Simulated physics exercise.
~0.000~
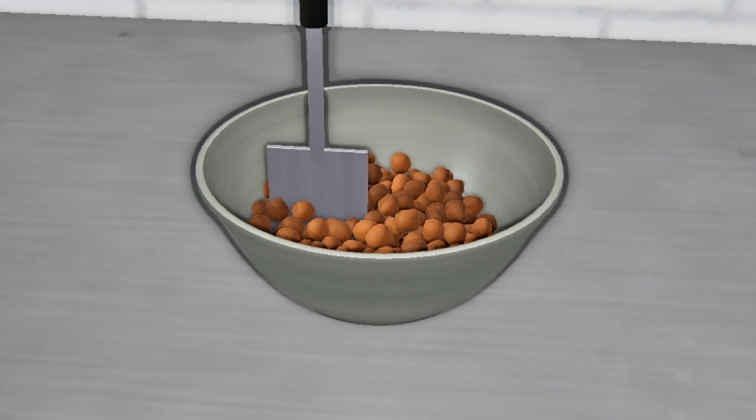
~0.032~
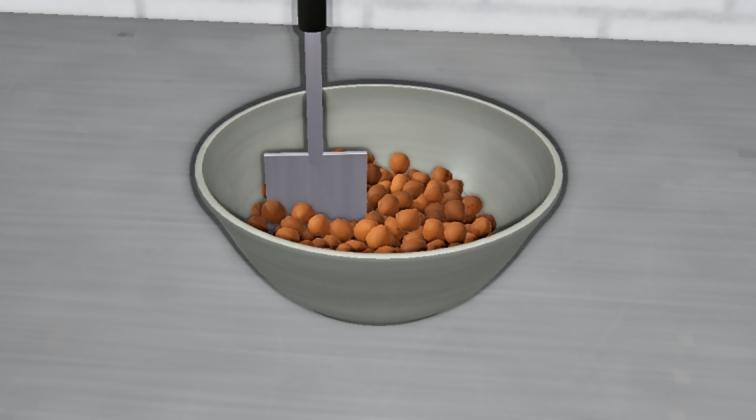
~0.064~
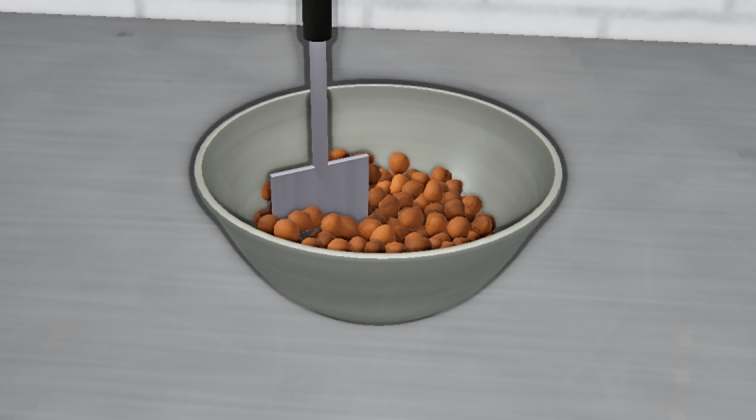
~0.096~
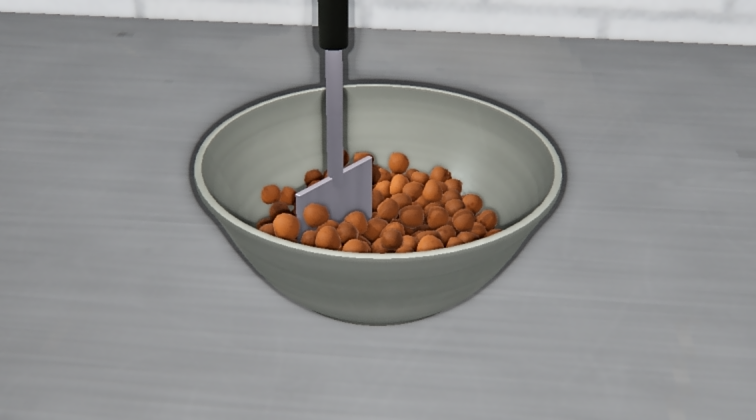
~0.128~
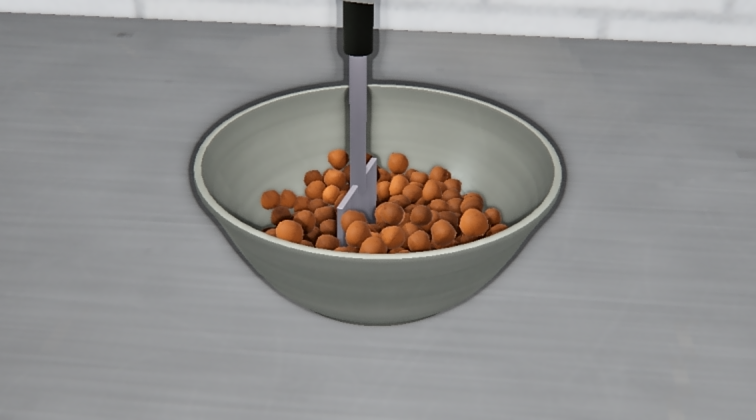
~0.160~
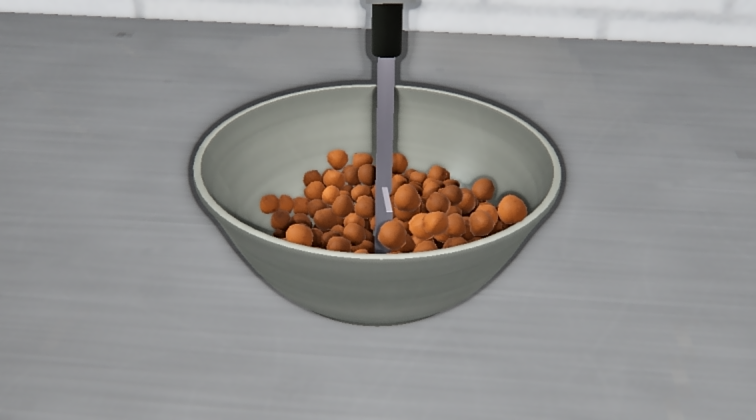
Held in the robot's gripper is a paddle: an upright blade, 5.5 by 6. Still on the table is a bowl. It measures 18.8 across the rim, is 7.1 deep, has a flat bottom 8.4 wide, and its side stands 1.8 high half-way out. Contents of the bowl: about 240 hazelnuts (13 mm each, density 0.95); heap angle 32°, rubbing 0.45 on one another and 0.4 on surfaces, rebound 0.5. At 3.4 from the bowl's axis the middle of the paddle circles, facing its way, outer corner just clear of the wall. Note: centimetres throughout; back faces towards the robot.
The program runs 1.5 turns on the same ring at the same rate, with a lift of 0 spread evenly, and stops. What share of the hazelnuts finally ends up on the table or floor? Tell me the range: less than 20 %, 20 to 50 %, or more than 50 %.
It falls in the range less than 20 %.
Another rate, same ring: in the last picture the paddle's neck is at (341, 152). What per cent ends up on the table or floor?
Some 0 %.
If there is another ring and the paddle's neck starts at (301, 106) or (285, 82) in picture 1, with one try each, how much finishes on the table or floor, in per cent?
Roughly 25 % and 15 %.
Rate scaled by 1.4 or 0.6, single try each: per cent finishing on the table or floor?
Estimates in order: Some 35 % and some 0 %.
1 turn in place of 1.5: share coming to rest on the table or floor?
It would be around 10 per cent.
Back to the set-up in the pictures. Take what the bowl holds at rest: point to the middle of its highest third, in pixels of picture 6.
I'd put it at about (457, 186).
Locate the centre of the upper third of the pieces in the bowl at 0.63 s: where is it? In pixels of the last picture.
Near pixel (386, 249).
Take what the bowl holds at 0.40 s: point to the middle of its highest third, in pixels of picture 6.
I'd put it at around (353, 132).
By 0.40 s, 271° round, highest piece 10 above the table; 223 in the bowl, 13 on the table or floor, 4 in flight or on the tool.
By 0.63 s, 81° round, highest piece 10 above the table; 218 in the bowl, 19 on the table or floor, 3 in flight or on the tool.
By 0.95 s, 180° round, highest piece 8 above the table; 206 in the bowl, 33 on the table or floor, 1 in flight or on the tool.
By 1.65 s, 180° round, highest piece 7 above the table; 206 in the bowl, 34 on the table or floor.
Final count, 206 in the bowl, 34 on the table or floor. That is 14 % on the table or floor.
